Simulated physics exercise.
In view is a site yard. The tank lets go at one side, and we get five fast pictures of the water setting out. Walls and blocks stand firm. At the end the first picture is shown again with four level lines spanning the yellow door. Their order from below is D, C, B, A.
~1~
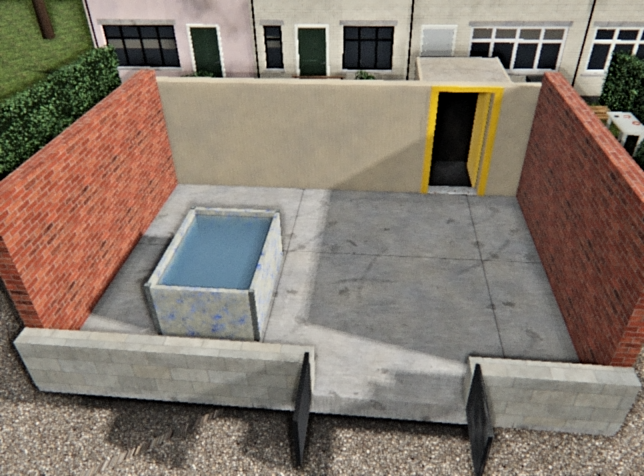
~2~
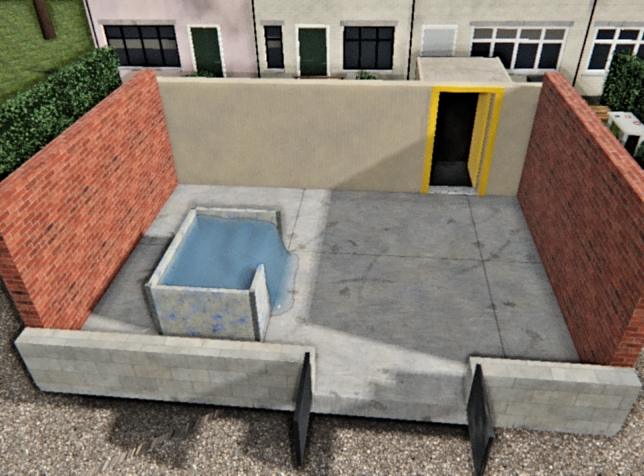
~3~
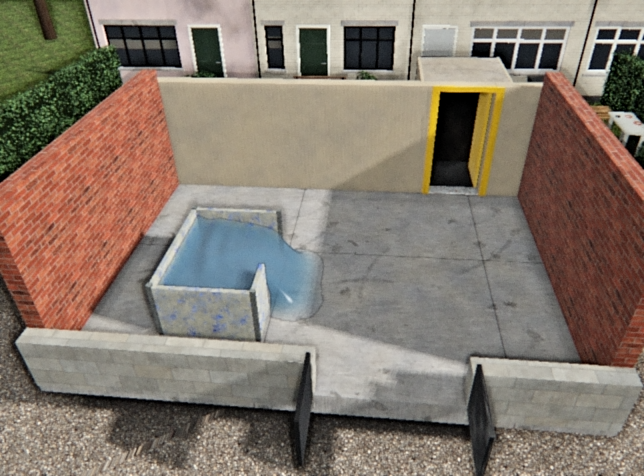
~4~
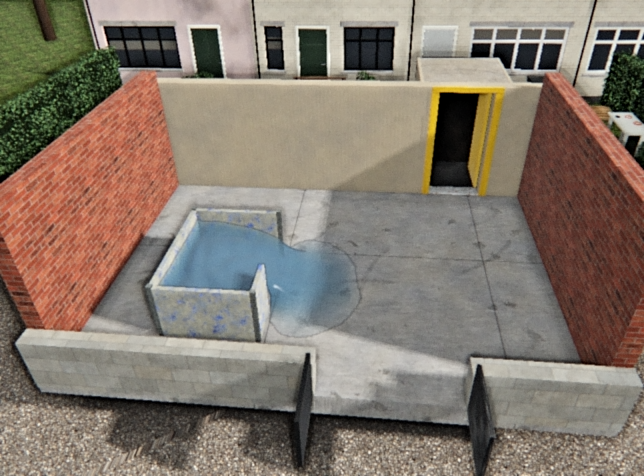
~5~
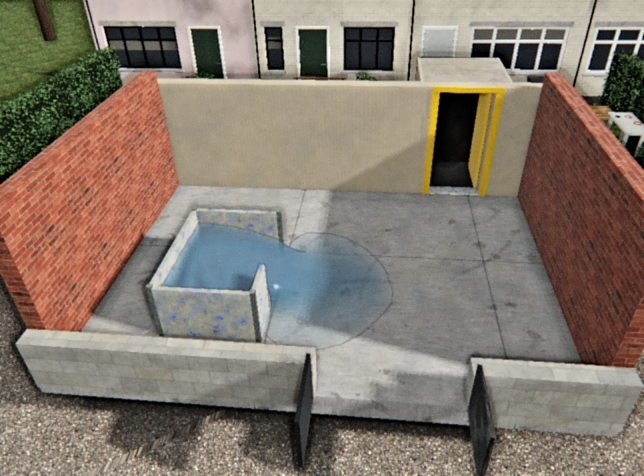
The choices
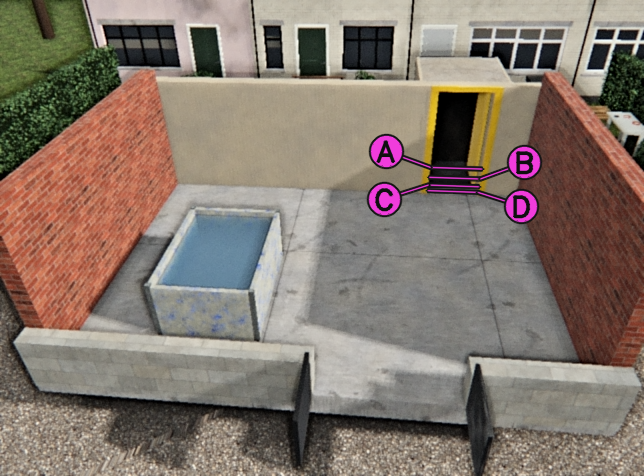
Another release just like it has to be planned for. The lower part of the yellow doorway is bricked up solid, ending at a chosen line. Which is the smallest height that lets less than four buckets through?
Mark C just does it.
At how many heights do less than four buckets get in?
Three of the four.
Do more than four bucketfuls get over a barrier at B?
No.
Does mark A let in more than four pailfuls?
No, not at all.
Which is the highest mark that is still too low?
That is mark D.
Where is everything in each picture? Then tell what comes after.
Water in the tank at rest, its middle at (220, 250); foot of the yellow doorway at (452, 194); open gate at (390, 348).
Water covers 1 % of the ground and shows as far out as (291, 255).
Water covers 3 % of the ground and shows as far out as (311, 254).
Water covers 7 % of the ground and shows as far out as (353, 301).
Water covers 12 % of the ground and shows as far out as (384, 302).
On the marked copy, A at (456, 168); B at (454, 178); C at (453, 185); D at (452, 191); from the bottom up D, C, B, A.
Choosing A, nothing gets over.
Choosing B, nothing gets over.
Choosing C, a splash gets over, under a bucket.
Choosing D, about 9 bucketfuls get in.
